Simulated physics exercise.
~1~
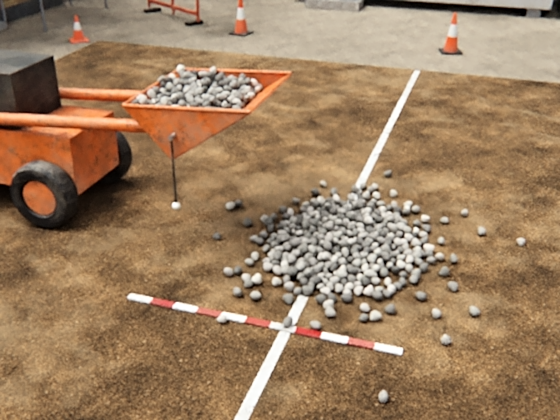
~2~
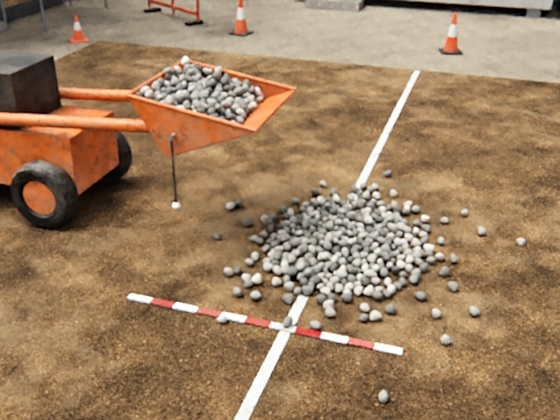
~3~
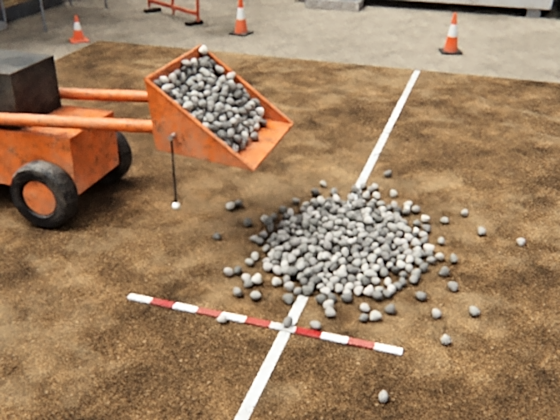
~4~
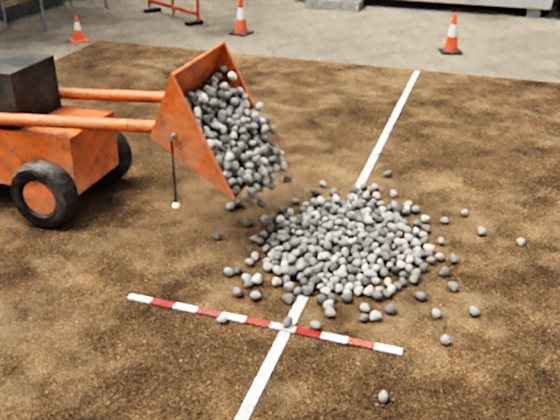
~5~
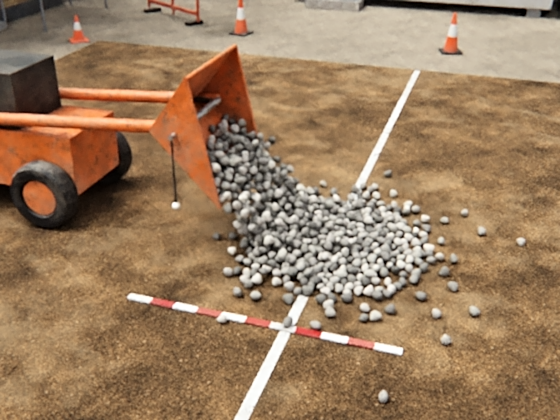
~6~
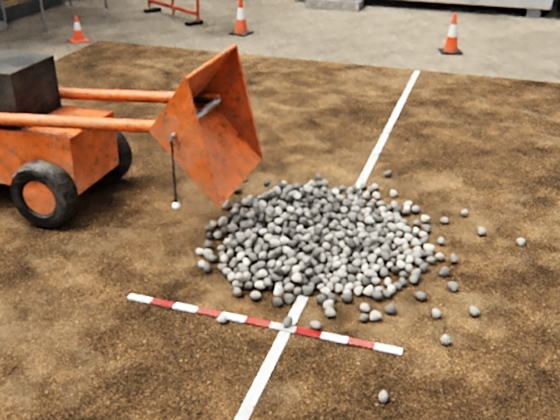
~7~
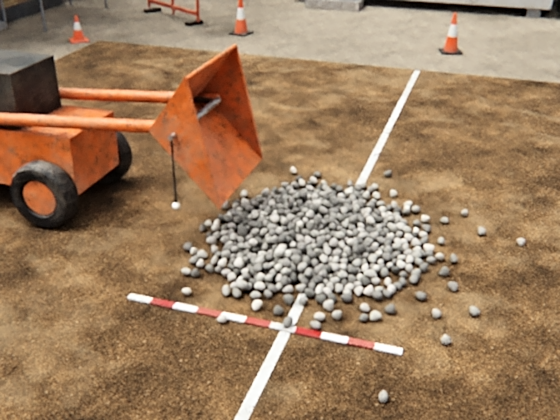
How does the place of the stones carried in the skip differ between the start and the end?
At the start they sit up in the raised orange skip. By the end they lie lower on the ground, merged into the pile across the white line, and the skip is empty.
